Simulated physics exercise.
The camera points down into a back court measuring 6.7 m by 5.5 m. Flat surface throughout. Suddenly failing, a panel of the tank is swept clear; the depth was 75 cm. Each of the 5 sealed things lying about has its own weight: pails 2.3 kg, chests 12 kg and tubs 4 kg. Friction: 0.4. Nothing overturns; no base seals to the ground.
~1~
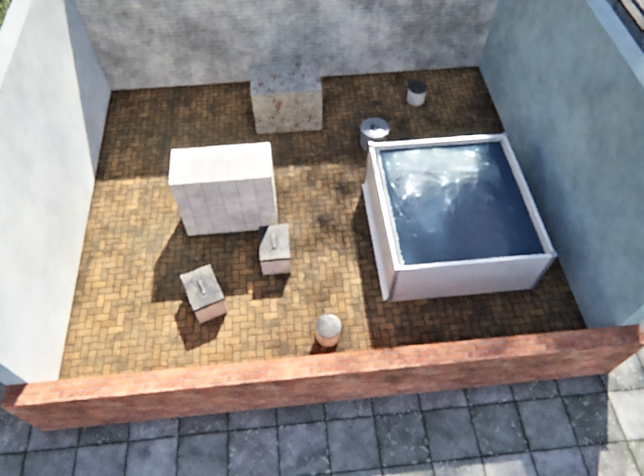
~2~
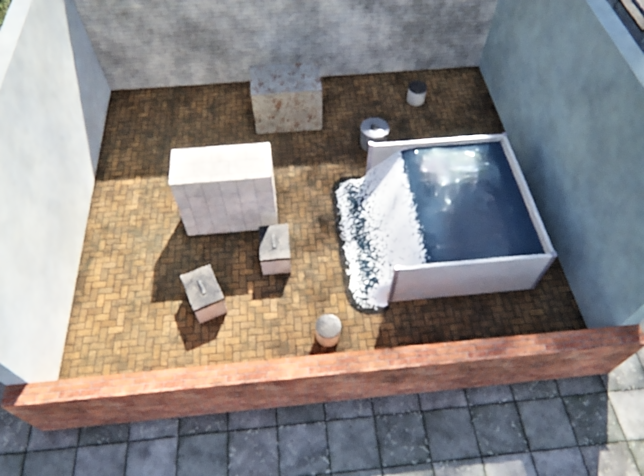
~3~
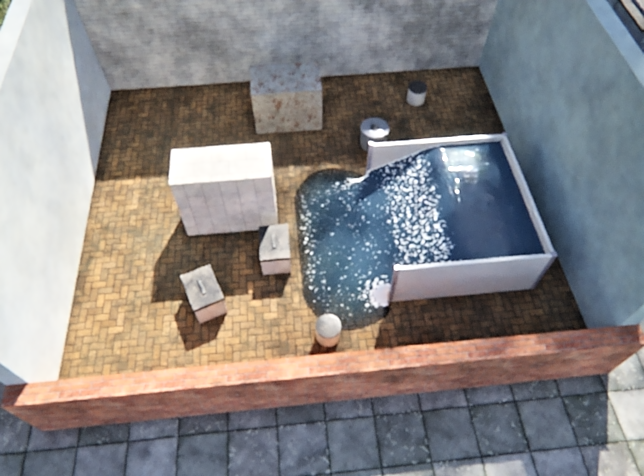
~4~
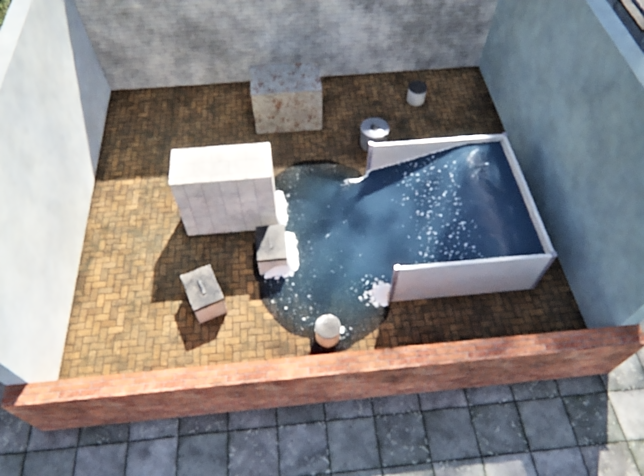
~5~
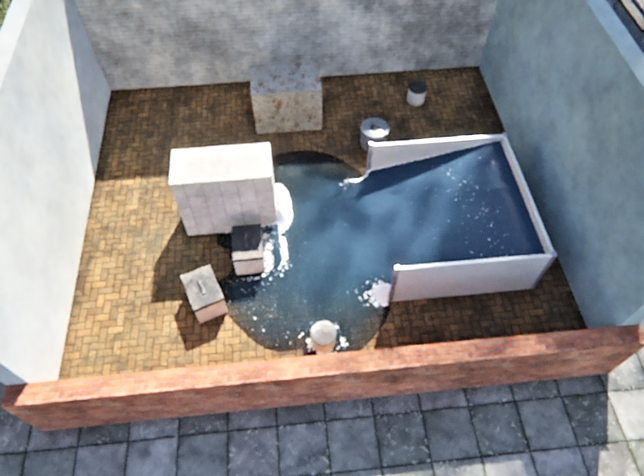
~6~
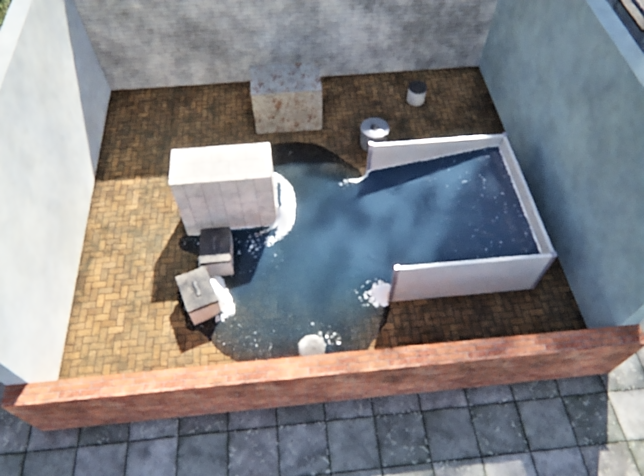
White tank in a walled brick courtyard losing its left side, water spreading left across the paving and shifting two chests and a pail.
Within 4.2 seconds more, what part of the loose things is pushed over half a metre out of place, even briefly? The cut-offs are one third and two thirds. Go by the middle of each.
Two thirds or a larger share of them move that far.
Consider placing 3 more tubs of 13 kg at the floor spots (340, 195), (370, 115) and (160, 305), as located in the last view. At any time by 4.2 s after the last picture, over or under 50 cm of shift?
Answers in order are crosses the line, does not cross and crosses the line.
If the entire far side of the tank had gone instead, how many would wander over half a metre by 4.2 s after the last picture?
In that case 3 of them.
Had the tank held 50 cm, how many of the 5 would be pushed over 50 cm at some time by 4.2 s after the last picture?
It would come to 4 of them.
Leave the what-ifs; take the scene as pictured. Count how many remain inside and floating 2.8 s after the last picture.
It comes to 3 of them.
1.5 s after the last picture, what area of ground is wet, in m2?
Roughly 24 m2.
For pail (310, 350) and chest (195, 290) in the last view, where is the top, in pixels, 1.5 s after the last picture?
I'd say close to (86, 360) and close to (61, 309).
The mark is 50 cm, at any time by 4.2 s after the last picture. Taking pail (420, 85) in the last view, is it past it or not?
Within it.
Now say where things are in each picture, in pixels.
The first frame shows a chest at (274, 242) rests on the ground; a pail at (328, 326) rests on the ground; 3.8 m2 under water; 0 of 5 have shifted.
The second frame shows a chest at (274, 242) rests on the ground; a pail at (328, 326), on the bottom; 5.0 m2 under water; 0 of 5 have shifted.
The third frame shows a chest at (274, 242) rests on the ground; a pail at (328, 326), on the bottom; water covers 6.5 m2; 0 of 5 have shifted.
The fourth frame shows a chest at (271, 242) rests on the ground, 4 cm from its start; a pail at (328, 326) rests on the ground; water covers 8.1 m2; 0 of 5 have shifted.
The fifth frame shows a chest at (247, 242) rests on the ground, 36 cm from its start; a pail at (323, 333), on the bottom, 11 cm from its start; 9.8 m2 under water; 2 of 5 have shifted.
The sixth frame shows a chest at (215, 244) rests on the ground, 79 cm from its start; a pail at (312, 348) rests on the ground, 35 cm from its start; water covers 11.4 m2; 3 of 5 have shifted.
Then, 0.4 s after the last picture 3 of 5 are over 50 cm from their spots; 1 afloat.
Then, 1.5 s after the last picture 3 of 5 are over 50 cm from their spots; 3 afloat.
Then, 2.8 s after the last picture 4 of 5 are over 50 cm from their spots; 3 afloat.
Then, 4.2 s after the last picture 4 of 5 are over 50 cm from their spots, and 4 have been at some point; 4 afloat.
